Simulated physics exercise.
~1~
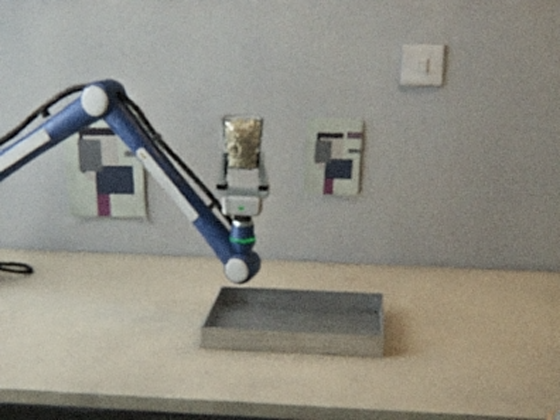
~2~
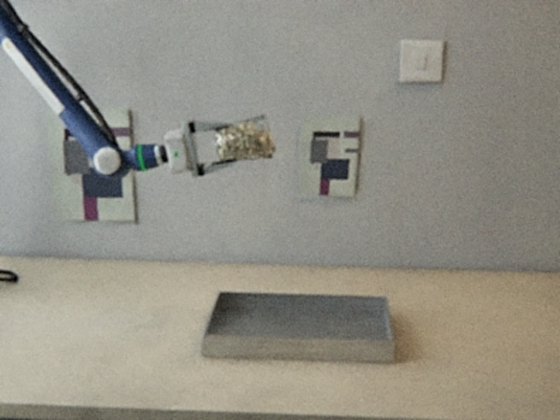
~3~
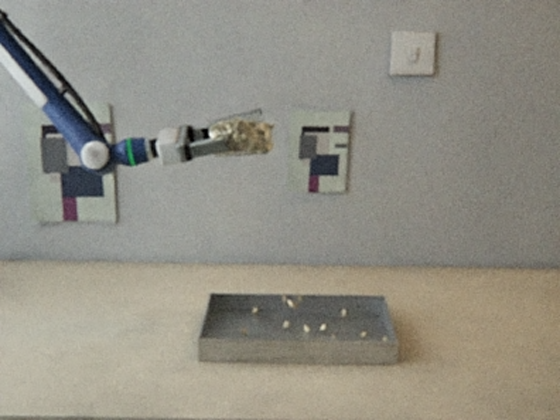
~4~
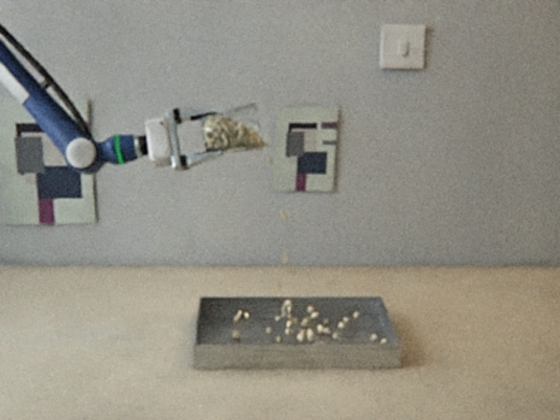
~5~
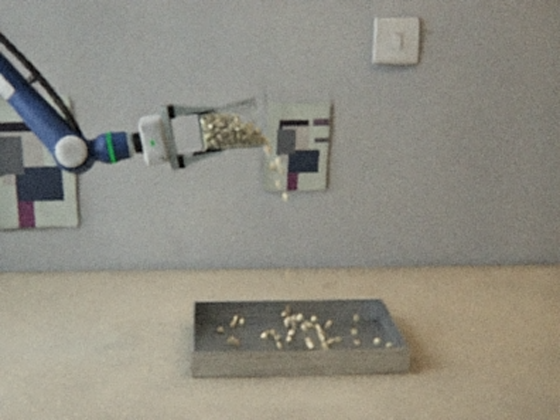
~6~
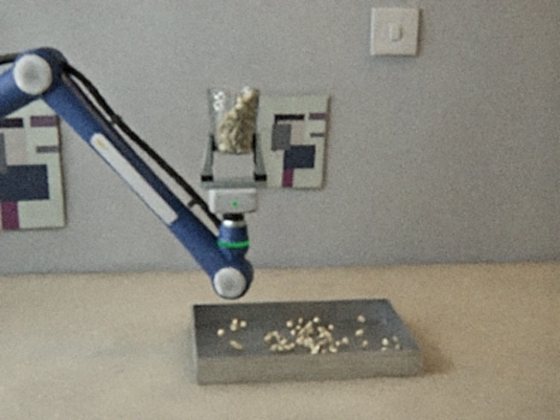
On a tabletop, a blue robot arm tips a clear beaker sideways, spilling some beans into a grey tray, then rights it.
